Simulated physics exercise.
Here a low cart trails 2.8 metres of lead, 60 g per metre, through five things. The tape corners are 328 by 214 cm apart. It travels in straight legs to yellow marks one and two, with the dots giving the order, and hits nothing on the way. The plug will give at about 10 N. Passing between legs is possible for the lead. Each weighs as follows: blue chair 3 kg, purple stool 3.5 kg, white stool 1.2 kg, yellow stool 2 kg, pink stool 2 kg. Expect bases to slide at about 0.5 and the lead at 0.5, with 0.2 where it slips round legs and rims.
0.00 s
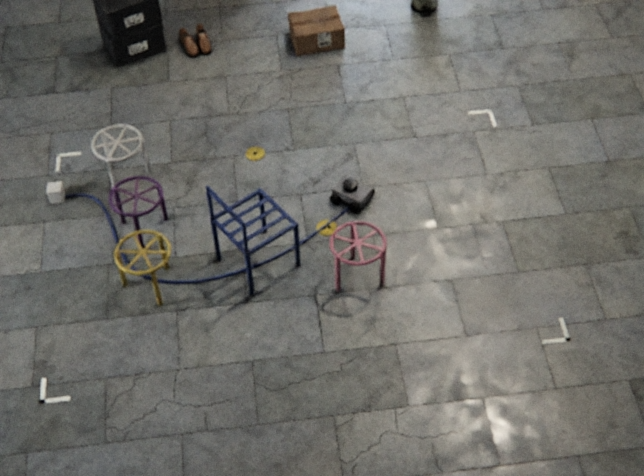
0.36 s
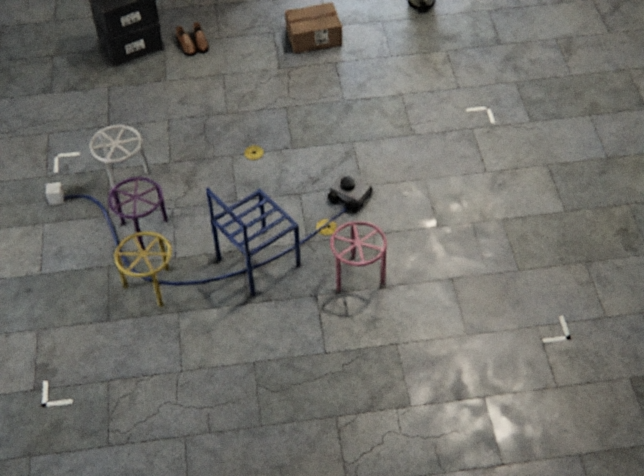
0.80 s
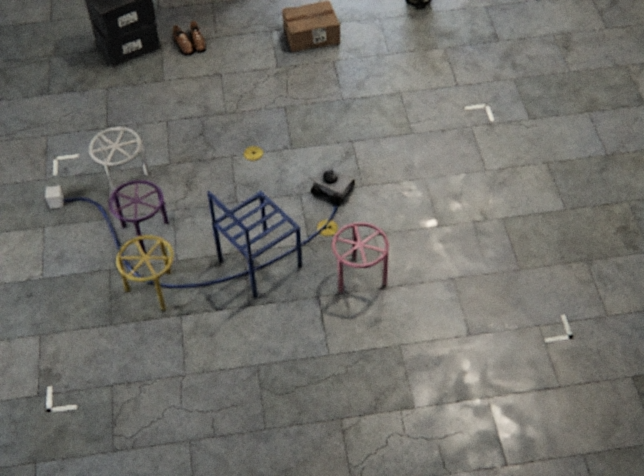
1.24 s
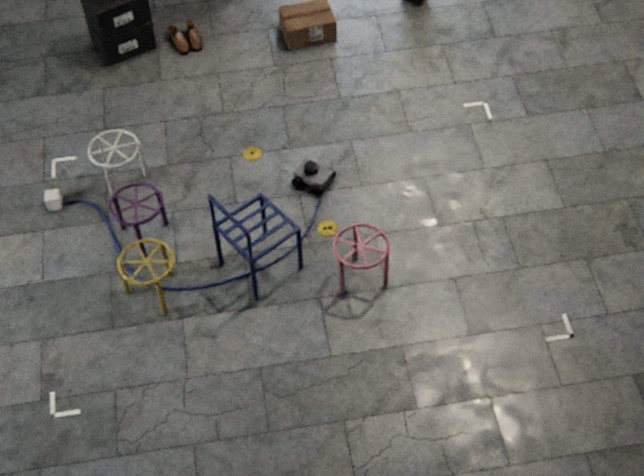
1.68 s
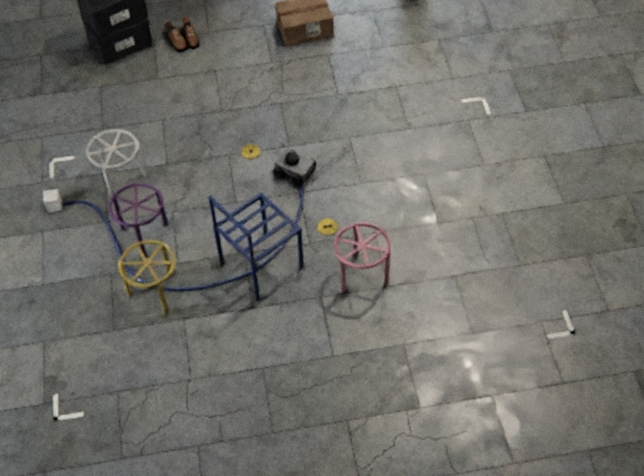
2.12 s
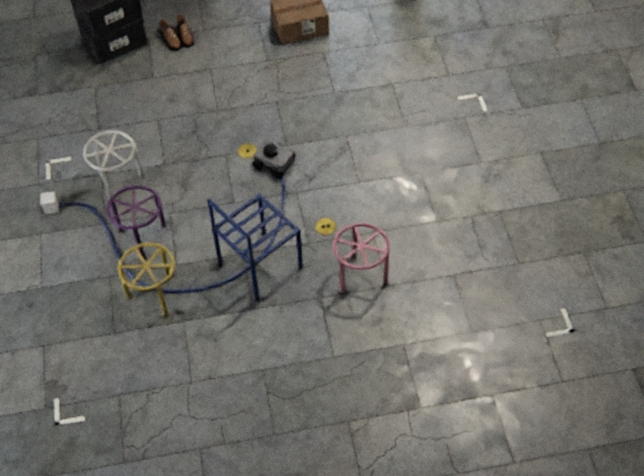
A small dark cart rolled left and away behind the blue chair, from one yellow floor mark toward the other, trailing its blue cord past the colored stools, which stayed standing.
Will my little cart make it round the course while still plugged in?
Yes, the plug stays in.
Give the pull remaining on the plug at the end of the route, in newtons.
Roughly 0 N.
At 3.0 s, cart at (251, 153), lead slack at the fixed end; nothing else has moved.
At 3.9 s, cart at (277, 178), lead slack at the fixed end; nothing else has moved.
At 4.8 s, cart at (304, 205), lead slack at the fixed end; nothing else has moved.
At 5.7 s, cart at (325, 225), lead slack at the fixed end; nothing else has moved.
At 6.1 s, cart at (325, 225), lead slack at the fixed end; nothing else has moved.
